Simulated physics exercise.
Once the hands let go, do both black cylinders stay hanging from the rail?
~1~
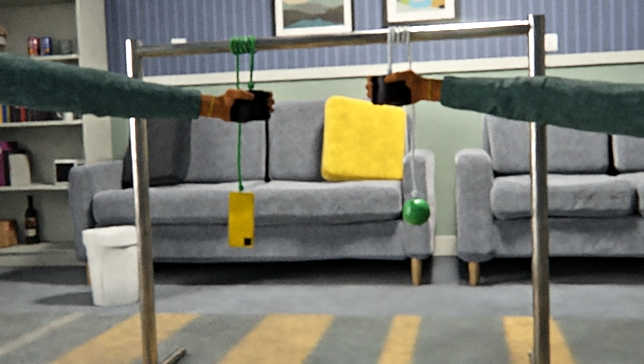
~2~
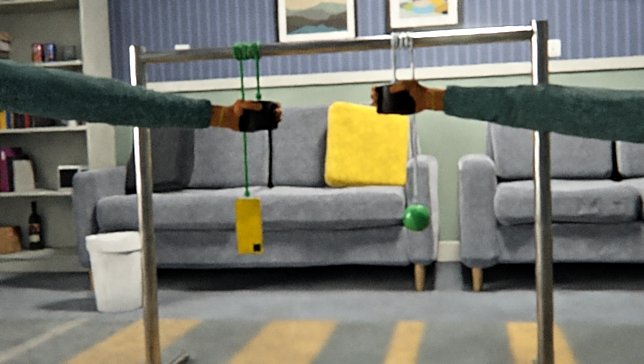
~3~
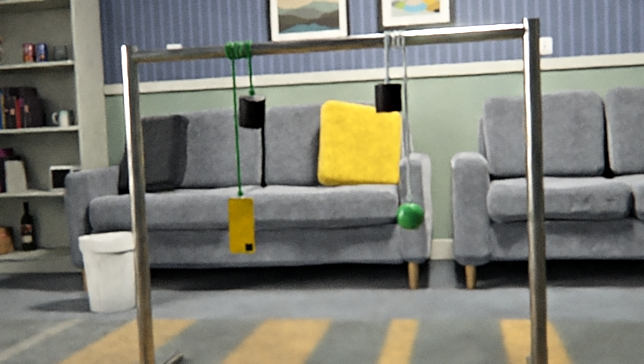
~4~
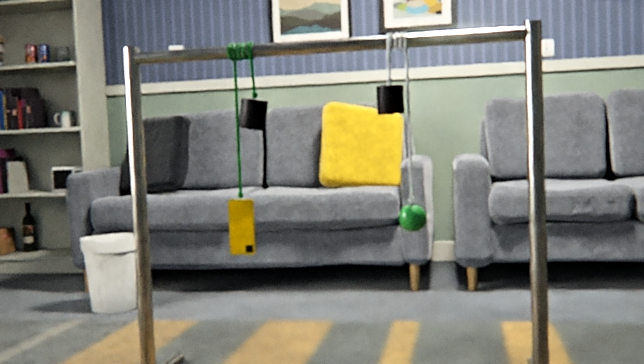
Yes, both do. The left cylinder stays hanging on its green cord, and the right one is held up on its pale cord.
